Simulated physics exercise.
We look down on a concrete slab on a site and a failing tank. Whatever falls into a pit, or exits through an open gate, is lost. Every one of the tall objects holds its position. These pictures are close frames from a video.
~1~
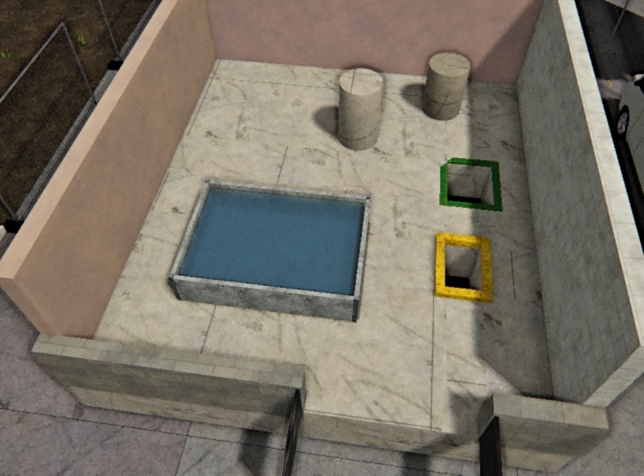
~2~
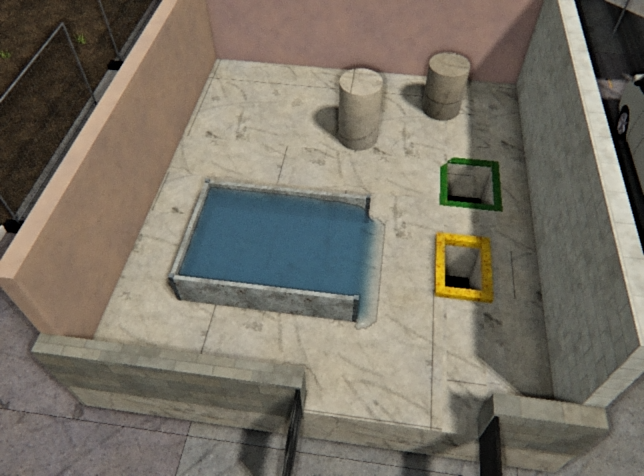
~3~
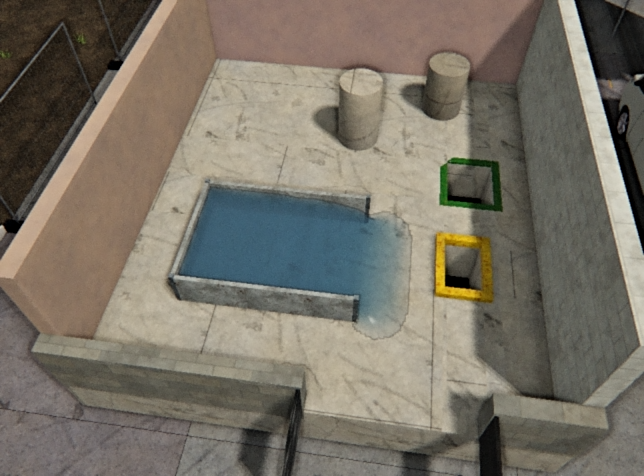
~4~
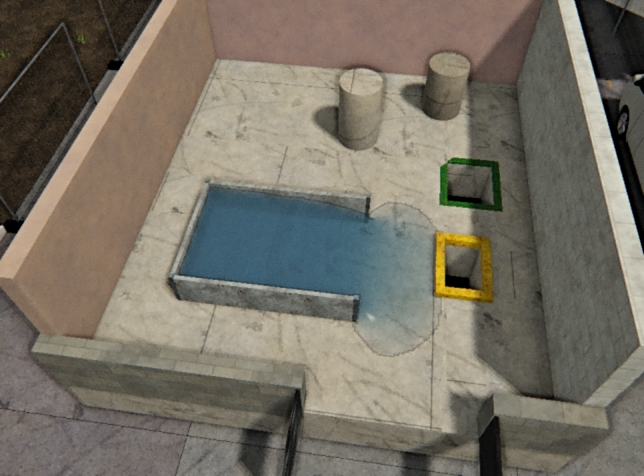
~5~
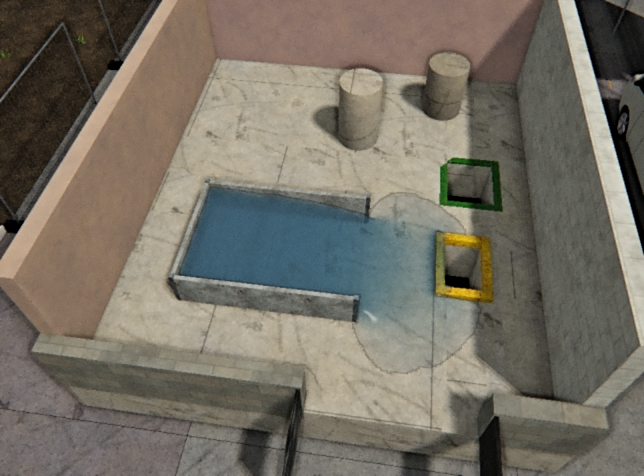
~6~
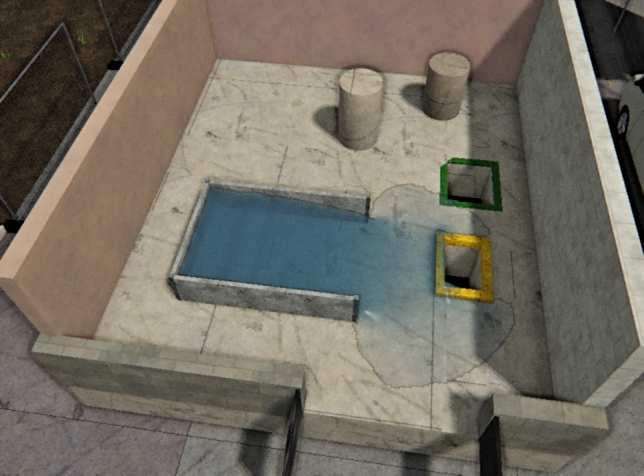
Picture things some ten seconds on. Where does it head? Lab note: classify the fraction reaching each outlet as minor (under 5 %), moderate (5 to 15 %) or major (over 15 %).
Fractions by outlet: Gate major; yellow pit major; green pit major.
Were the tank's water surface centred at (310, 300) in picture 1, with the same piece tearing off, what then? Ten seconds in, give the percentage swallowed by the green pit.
Green: About 20 %.
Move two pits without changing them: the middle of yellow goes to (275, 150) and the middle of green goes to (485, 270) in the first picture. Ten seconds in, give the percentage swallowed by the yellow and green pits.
The yellow pit takes 0 per cent, and the green pit takes 55 per cent.
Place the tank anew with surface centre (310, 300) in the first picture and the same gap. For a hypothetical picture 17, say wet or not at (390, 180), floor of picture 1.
The answer is submerged.
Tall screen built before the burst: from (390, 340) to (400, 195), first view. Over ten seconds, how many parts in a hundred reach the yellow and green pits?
Percent shares - yellow: 0; green: 2.
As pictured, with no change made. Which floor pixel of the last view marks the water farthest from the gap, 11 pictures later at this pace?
At roughly (522, 150).
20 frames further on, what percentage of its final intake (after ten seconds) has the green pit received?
That share would be near 35 %.
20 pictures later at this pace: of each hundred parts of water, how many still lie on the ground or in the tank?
Estimate: Near 72 %.
A moment on, water covers 20 % of the floor; the gate 0 %, the yellow pit 6 %, the green pit 1 %.
Next, water covers 25 % of the floor; the gate 1 %, the yellow pit 11 %, the green pit 4 %.
Then, water covers 30 % of the floor; the gate 3 %, the yellow pit 16 %, the green pit 9 %.
Later, water covers 40 % of the floor; the gate 12 %, the yellow pit 17 %, the green pit 19 %.
In the end, water covers 50 % of the floor; the gate 21 %, the yellow pit 17 %, the green pit 26 %.
